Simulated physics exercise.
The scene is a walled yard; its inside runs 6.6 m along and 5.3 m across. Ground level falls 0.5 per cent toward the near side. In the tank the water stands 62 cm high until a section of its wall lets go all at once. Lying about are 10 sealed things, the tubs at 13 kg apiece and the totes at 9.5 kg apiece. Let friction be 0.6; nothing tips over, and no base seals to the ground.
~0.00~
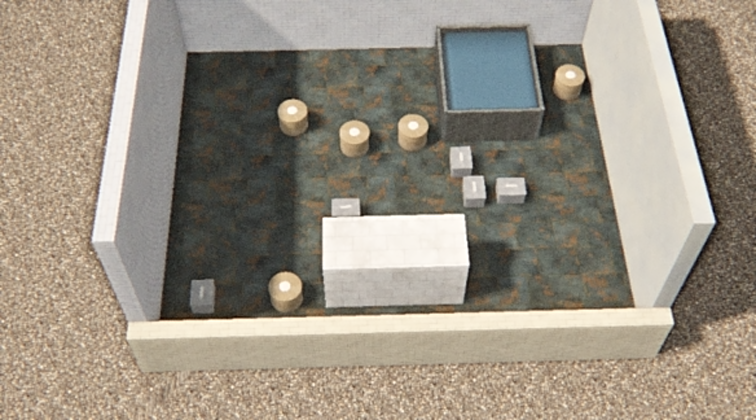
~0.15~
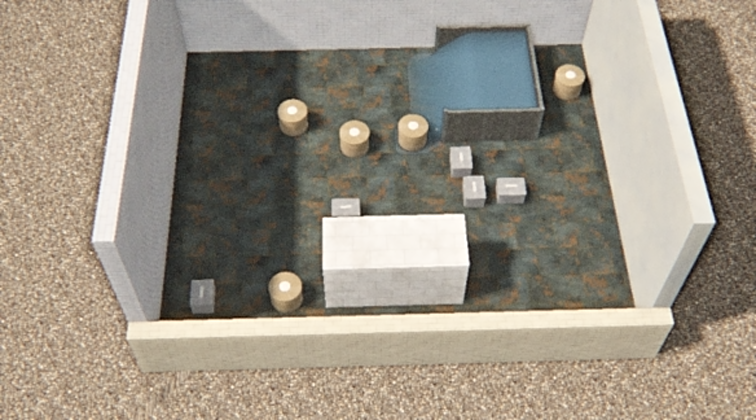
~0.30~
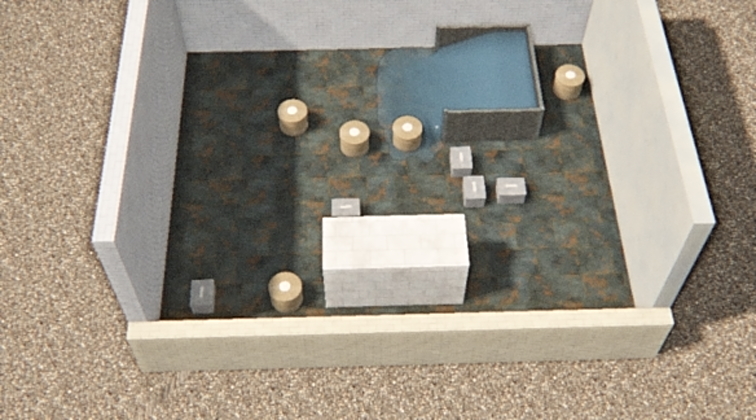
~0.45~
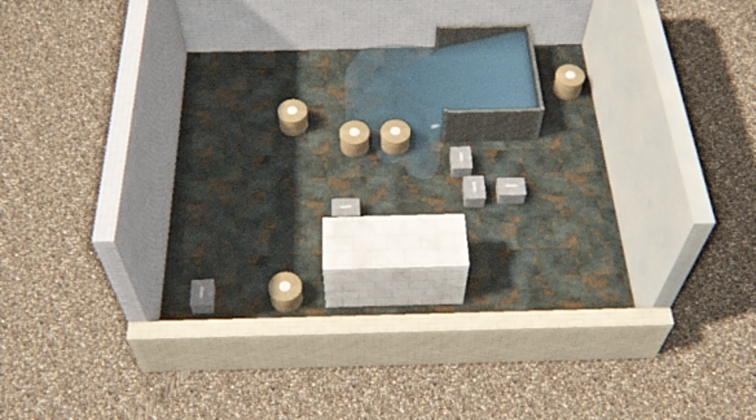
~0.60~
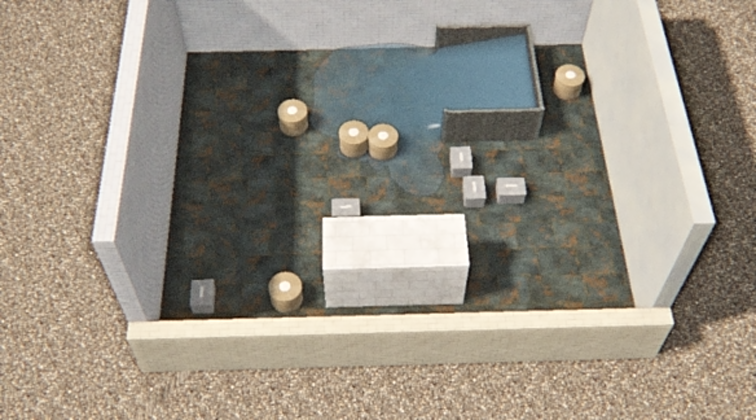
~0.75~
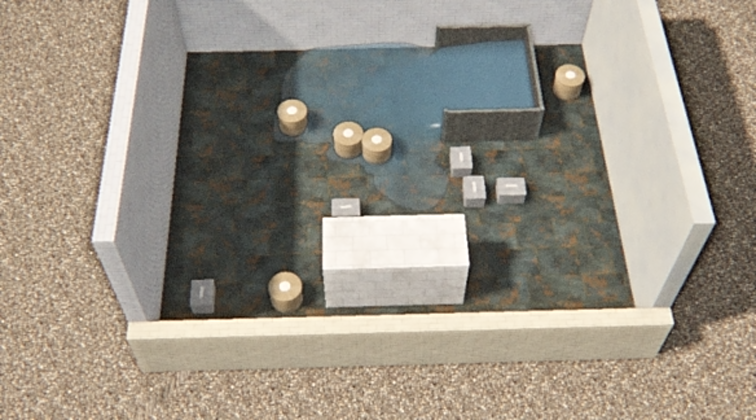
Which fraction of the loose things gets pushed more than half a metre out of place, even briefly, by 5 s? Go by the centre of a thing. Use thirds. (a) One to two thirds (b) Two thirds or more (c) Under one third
Answer: A.
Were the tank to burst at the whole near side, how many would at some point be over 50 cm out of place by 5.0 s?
The answer then is 3.
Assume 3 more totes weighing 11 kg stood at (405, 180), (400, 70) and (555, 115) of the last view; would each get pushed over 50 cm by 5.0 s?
First falls shy, second exceeds it, third falls shy.
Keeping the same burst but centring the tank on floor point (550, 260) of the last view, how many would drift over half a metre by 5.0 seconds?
That gives 4 of them.
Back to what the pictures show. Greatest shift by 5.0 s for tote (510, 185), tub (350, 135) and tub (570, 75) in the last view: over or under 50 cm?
First falling below it, second exceeding it, third falling below it.
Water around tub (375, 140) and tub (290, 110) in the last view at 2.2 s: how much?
Around 5 cm and 14 cm.
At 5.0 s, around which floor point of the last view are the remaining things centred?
Close to (377, 240).
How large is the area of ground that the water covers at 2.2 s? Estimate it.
Near 18 m2 in all.
After 1.1 s 1 of 10 are over 50 cm from their spots; 0 afloat.
After 2.2 s 3 of 10 are over 50 cm from their spots; 1 afloat.
After 3.5 s 3 of 10 are over 50 cm from their spots; 2 afloat.
After 5.0 s 5 of 10 are over 50 cm from their spots, and 5 have been at some point; 5 afloat.
